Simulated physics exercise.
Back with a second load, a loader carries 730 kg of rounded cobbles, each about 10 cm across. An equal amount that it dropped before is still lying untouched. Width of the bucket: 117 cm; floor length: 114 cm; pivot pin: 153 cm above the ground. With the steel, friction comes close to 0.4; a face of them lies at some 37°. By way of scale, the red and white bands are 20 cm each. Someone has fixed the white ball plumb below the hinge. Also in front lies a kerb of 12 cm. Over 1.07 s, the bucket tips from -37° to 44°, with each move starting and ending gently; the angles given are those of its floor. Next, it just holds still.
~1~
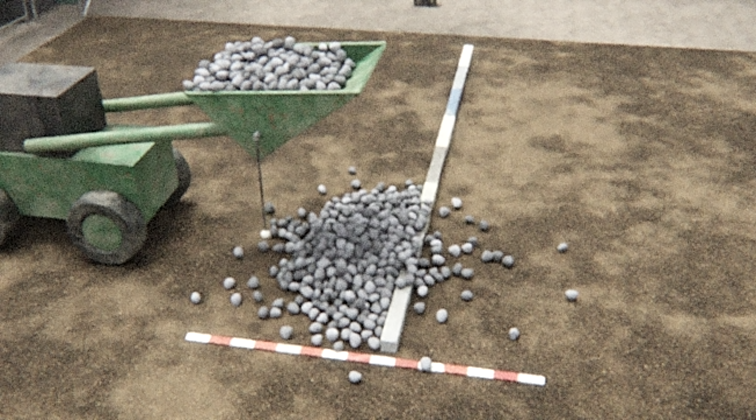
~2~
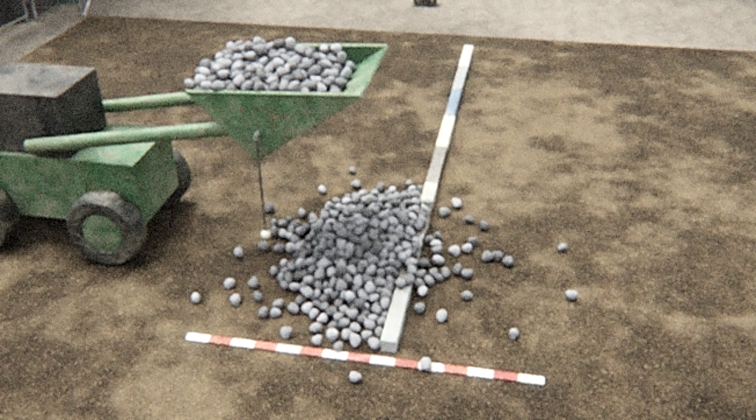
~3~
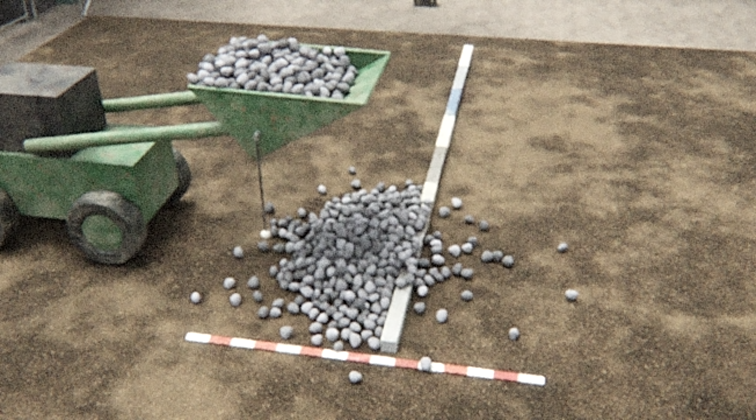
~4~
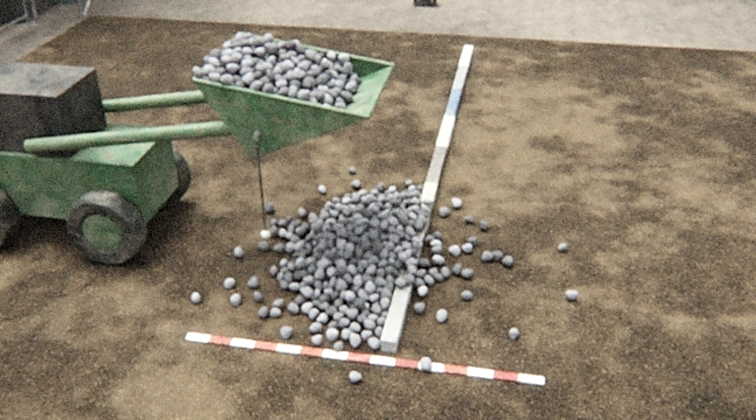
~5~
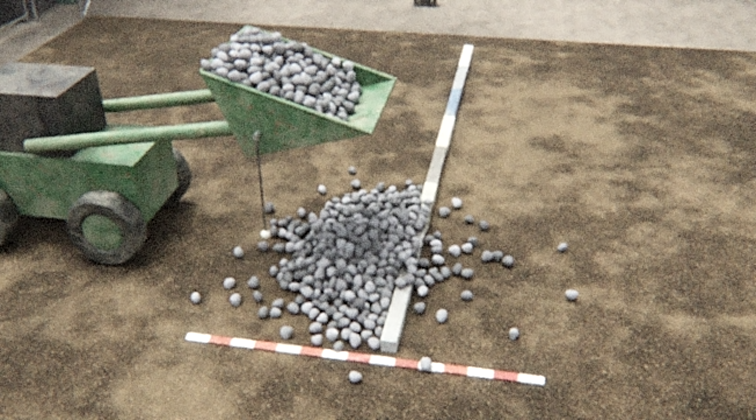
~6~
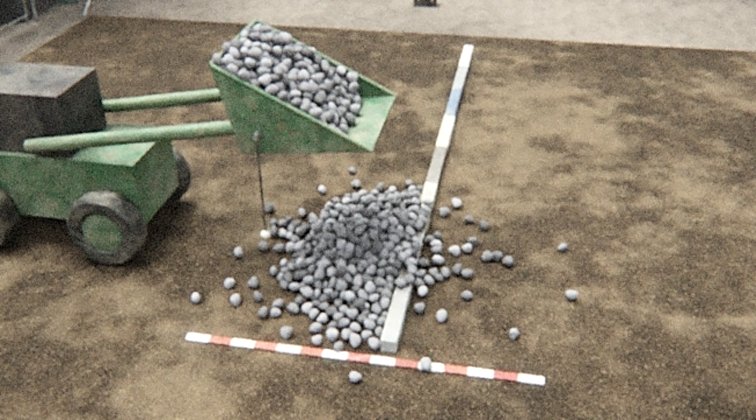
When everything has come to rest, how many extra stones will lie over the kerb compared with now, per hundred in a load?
About 52 per hundred.
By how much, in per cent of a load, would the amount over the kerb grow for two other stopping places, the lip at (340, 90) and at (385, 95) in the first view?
30 % and 75 %.
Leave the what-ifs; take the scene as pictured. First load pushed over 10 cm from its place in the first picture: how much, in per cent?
Roughly 15 per cent of them.
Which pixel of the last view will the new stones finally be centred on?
(419, 247).
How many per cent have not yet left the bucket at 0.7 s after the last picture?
Close to 50 per cent of the load.
Then, 0.4 s after the last picture the floor is at 31°; in per cent of one load, 100 in the bucket, 95 on this side of the kerb, 6 over the kerb; the foremost stones are at (511, 269).
Then, 0.7 s after the last picture the floor is at 44°; in per cent of one load, 50 in the bucket, 144 on this side of the kerb, 6 over the kerb; the foremost stones are at (511, 269).
Then, 1.1 s after the last picture the floor is at 44°; in per cent of one load, 9 in the bucket, 162 on this side of the kerb, 29 over the kerb; the foremost stones are at (521, 268).
Then, 3.9 s after the last picture the floor is at 44°; in per cent of one load, 0 in the bucket, 143 on this side of the kerb, 58 over the kerb; the foremost stones are at (644, 300). Net gain over the kerb, 52.
